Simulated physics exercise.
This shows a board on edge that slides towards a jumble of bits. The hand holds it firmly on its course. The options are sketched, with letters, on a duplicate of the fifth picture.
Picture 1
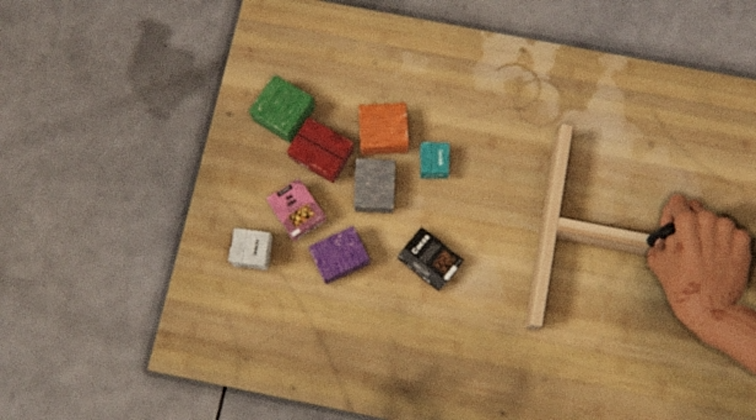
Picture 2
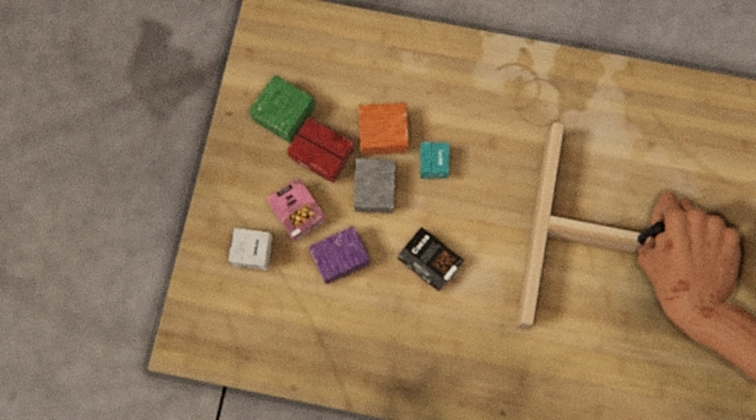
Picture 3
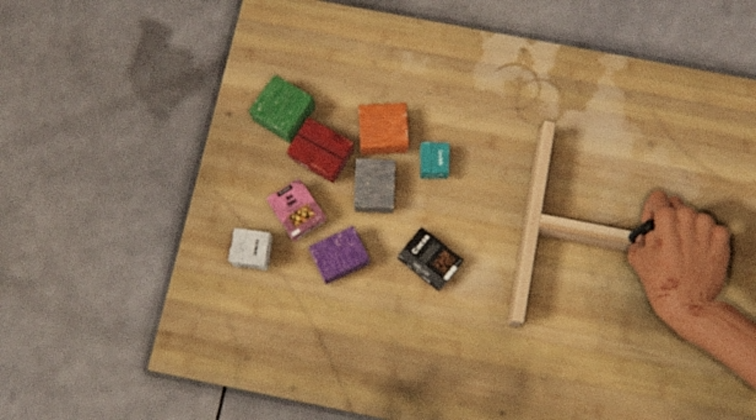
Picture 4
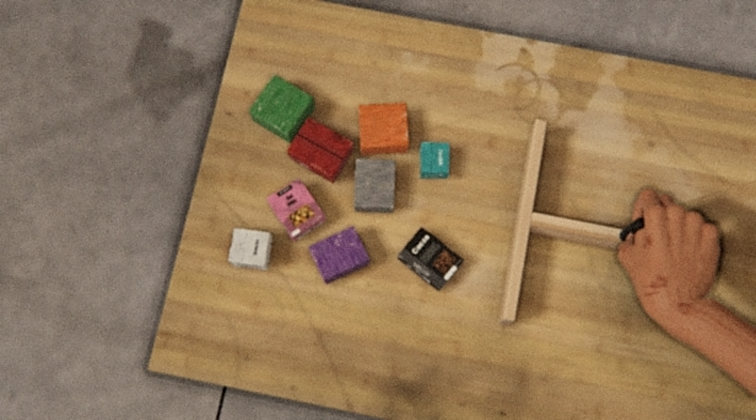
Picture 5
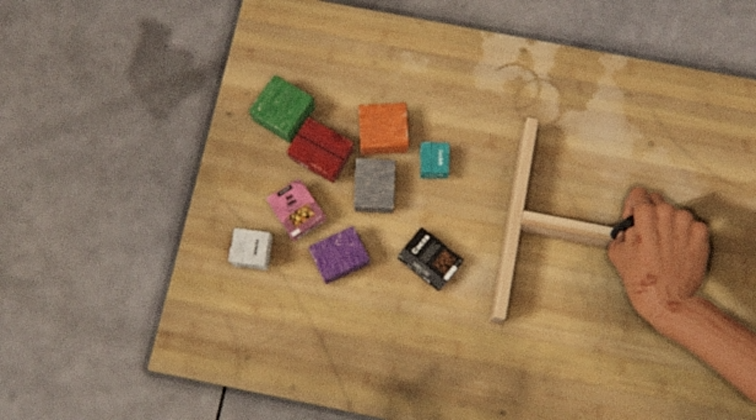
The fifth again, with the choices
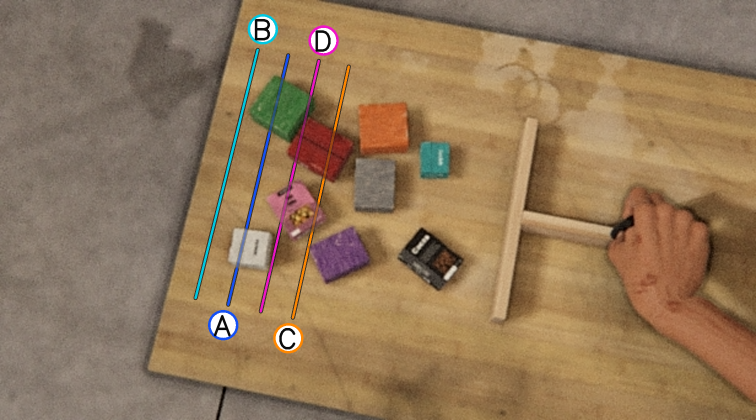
A hand at the right grips the stem of a T-shaped wooden pusher on a pale wooden board above a grey floor, seen from overhead. To the left lie green, red, orange, grey, turquoise and purple blocks, with a pink box, a white packet and a black packet among them. The hand slides the pusher slowly leftward, touching none of them, while the camera stays still.
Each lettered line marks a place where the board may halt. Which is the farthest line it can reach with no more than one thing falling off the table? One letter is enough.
D is the last line within the limit.
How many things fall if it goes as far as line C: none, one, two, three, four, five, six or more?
By then, none.
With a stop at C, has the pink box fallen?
By then, no.
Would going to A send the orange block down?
No.
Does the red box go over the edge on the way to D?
No.
On the marked copy, A at (259, 176); B at (228, 170); C at (322, 188); D at (291, 182).
Taking D. A third of the way, board (436, 200); purple block (327, 257); black packet (386, 254).
Two thirds of the way, board (354, 184); white packet (214, 247); green block (265, 100).
When it is over, board (292, 172); white packet (200, 246); green block (240, 88); none fallen.
As for the rest, A drops two; B drops four; C is within the limit but short.
